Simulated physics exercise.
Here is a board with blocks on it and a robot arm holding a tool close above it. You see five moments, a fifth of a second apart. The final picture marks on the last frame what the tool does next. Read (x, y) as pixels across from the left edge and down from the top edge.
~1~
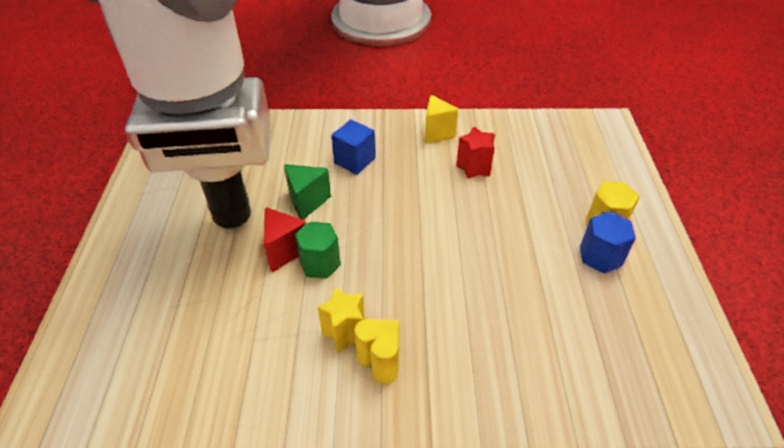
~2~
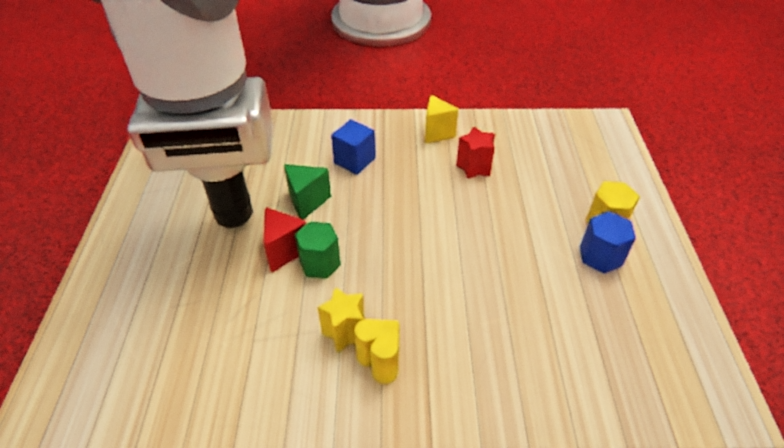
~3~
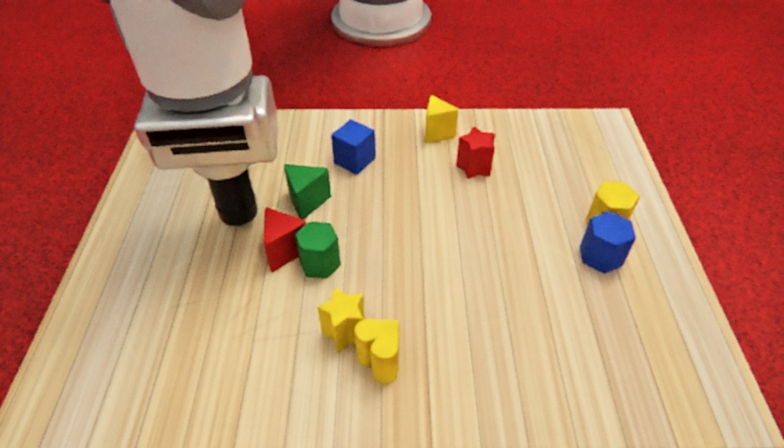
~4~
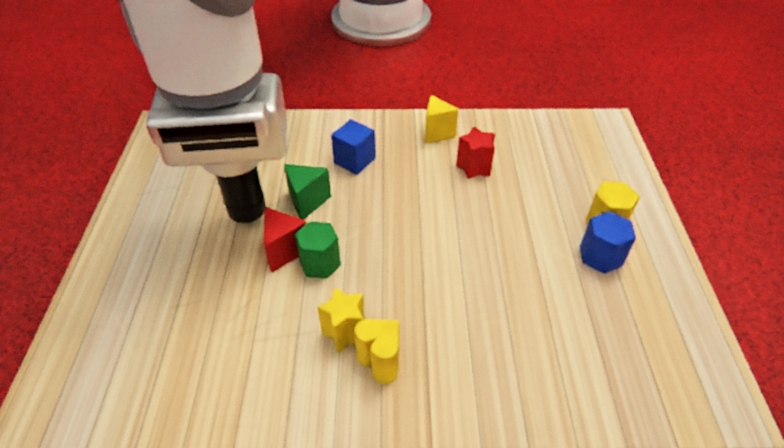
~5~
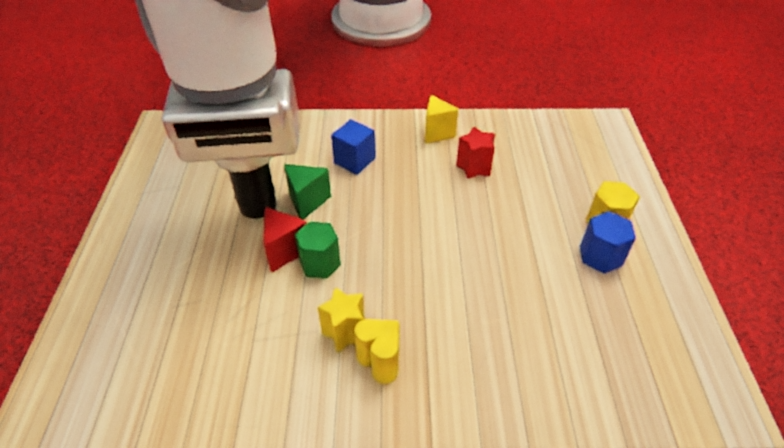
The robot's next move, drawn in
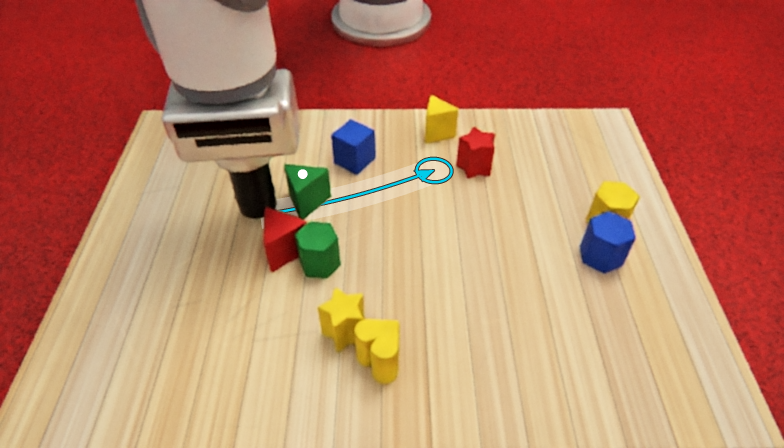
A robot arm moves its black tool slightly right, close to the green and red triangles.
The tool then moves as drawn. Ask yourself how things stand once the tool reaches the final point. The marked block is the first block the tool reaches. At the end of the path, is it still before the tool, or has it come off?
Pushed ahead.
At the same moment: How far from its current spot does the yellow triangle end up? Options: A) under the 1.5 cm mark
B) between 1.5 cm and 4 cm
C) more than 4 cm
That would be A.
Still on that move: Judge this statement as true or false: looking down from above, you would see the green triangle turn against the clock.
My answer: True.
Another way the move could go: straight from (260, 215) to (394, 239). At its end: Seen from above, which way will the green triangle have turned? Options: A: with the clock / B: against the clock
My pick is B.
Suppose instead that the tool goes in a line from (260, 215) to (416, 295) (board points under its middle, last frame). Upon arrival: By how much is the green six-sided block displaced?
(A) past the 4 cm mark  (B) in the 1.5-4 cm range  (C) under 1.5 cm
I choose A.
Drawn move, from (260, 215) over (323, 203) and (381, 188) to (434, 170); the dot is on the green triangle.
The first path, step by step. One third of the way, tool at (323, 194); green triangle at (350, 163), turned 15° anticlockwise.
Two thirds of the way, tool at (382, 179); green triangle at (409, 147), turned 20° anticlockwise.
At the end, tool at (435, 161); red triangle still; green triangle at (461, 130), turned 25° anticlockwise; yellow triangle still; red star block at (490, 137), turned 40° clockwise.
